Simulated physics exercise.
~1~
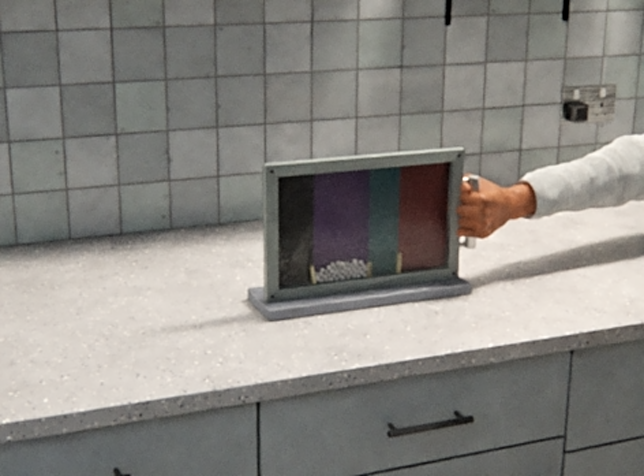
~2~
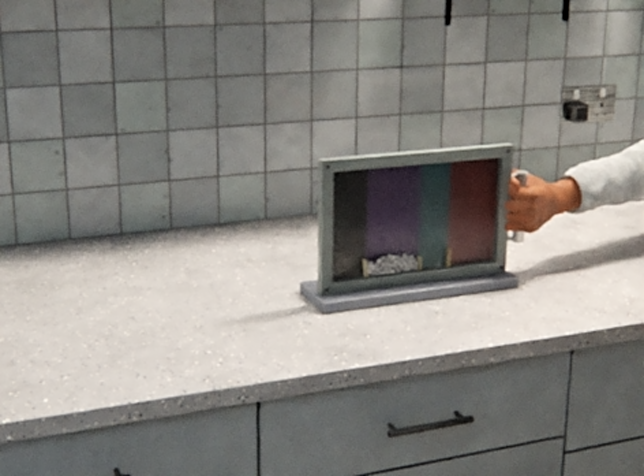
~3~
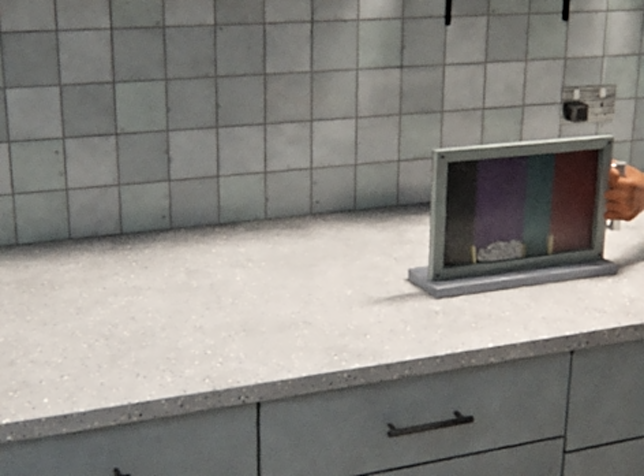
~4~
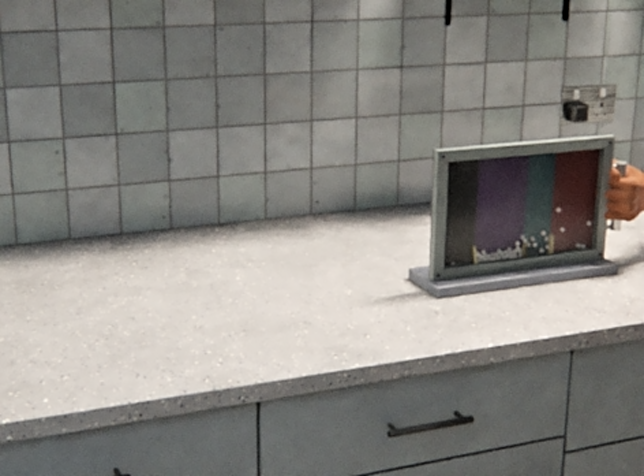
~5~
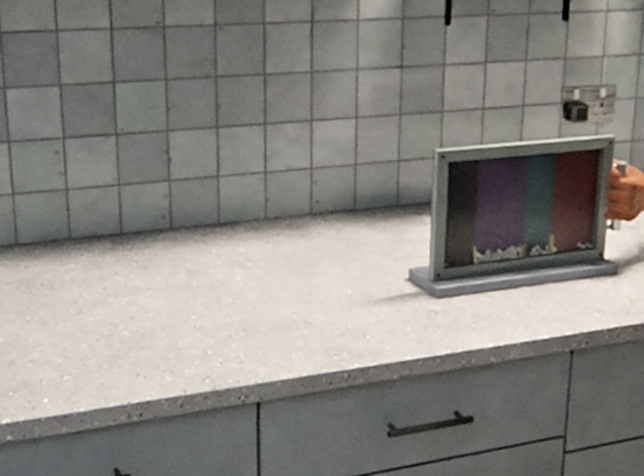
The footage shows a hand sliding an upright framed case with coloured strips rightward along a counter until it stops, whereupon the small pale pills piled inside scatter towards the right and settle along the bottom, mostly in the purple strip, with fewer in turquoise and red.
